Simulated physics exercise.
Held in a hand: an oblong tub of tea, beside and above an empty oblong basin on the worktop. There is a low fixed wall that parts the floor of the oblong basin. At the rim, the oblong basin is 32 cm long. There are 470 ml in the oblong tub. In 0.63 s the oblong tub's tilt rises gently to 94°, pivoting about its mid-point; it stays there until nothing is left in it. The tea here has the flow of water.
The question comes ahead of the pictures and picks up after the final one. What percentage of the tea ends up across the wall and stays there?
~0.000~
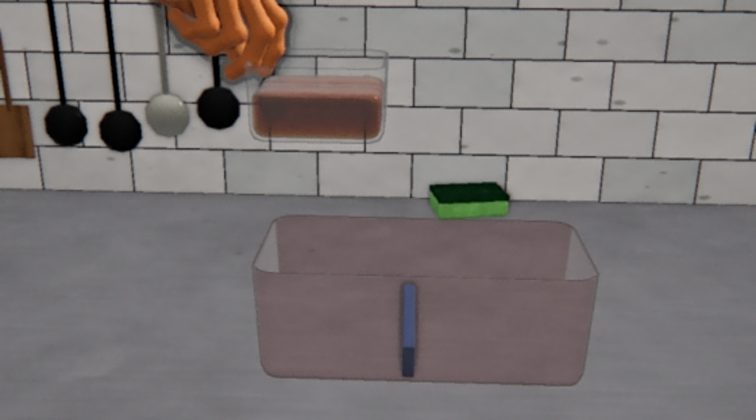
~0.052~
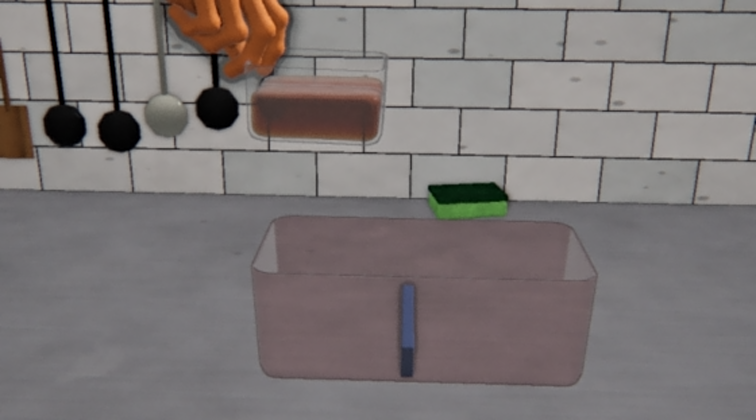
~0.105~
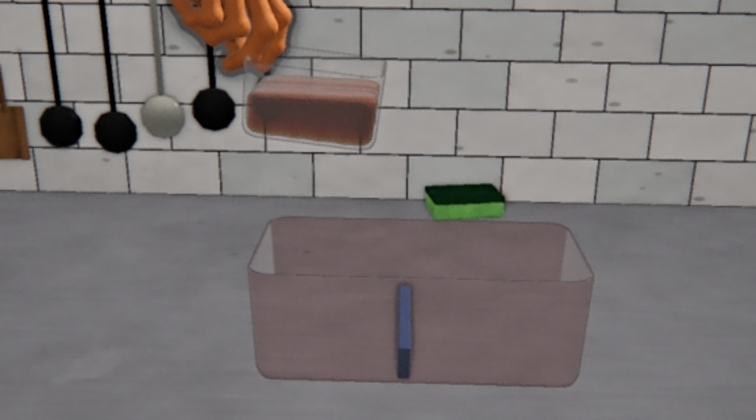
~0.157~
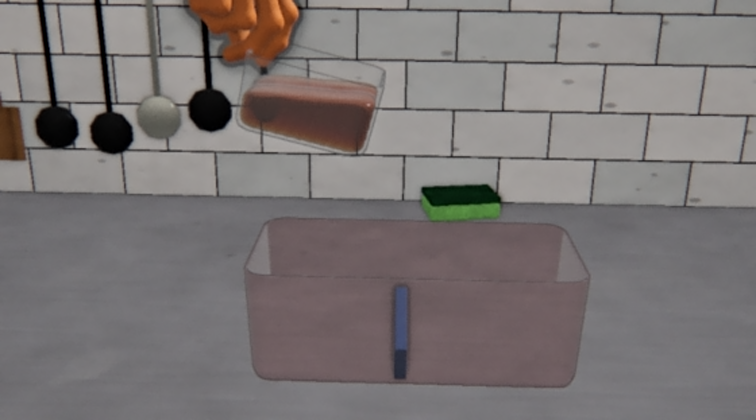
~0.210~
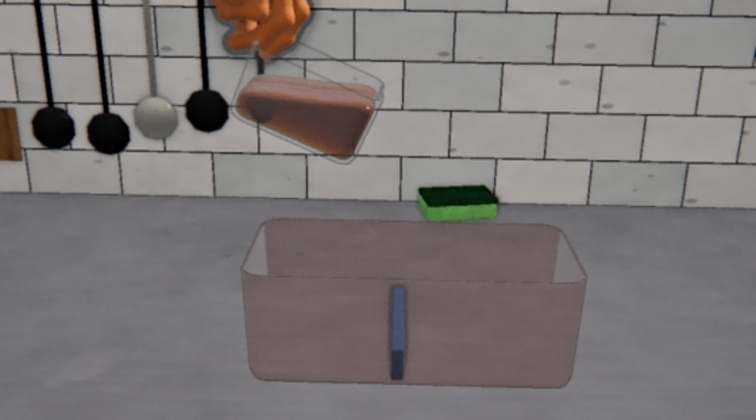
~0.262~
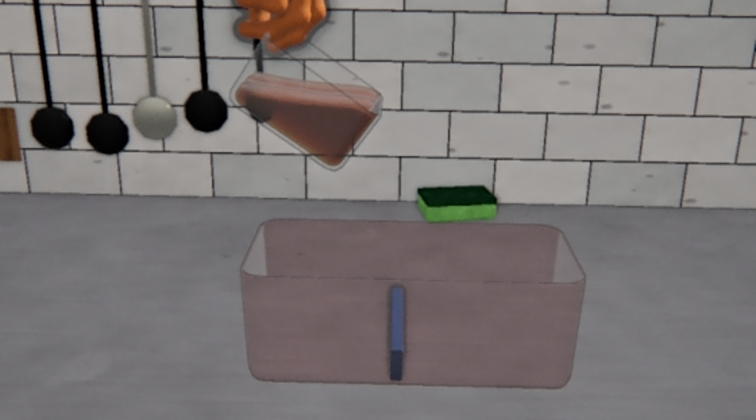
About 79 per cent.
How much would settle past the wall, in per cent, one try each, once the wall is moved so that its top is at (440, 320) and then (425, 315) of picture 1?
It comes to 50 per cent, and then 65 per cent.
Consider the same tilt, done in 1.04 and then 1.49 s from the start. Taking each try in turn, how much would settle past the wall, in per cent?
80 in a hundred, followed by 80 in a hundred.
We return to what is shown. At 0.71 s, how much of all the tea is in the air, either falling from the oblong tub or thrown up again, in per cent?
Near 8 per cent, I'd say.
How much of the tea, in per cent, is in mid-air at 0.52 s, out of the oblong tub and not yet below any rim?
Estimate: About 48 % of all of it.
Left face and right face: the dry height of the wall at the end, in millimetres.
On the left it's about 28 mm; on the right, about 18 mm.
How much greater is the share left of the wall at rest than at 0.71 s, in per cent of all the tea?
Some 10 per cent.
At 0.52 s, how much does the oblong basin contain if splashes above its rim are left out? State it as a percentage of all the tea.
Around 20 percent.
By 0.52 s the tilt is 87° and 31 per cent is still to pour, 0 is left of the wall and 20 right of it.
By 0.71 s the tilt is 94° and 13 per cent is still to pour, 10 is left of the wall and 69 right of it.
By 0.91 s the tilt is 94° and 4 per cent is still to pour, 15 is left of the wall and 76 right of it.
By 1.13 s the tilt is 94° and 2 per cent is still to pour, 18 is left of the wall and 78 right of it.
At rest 20 per cent lies left of the wall, 79 right of it and 1 outside.
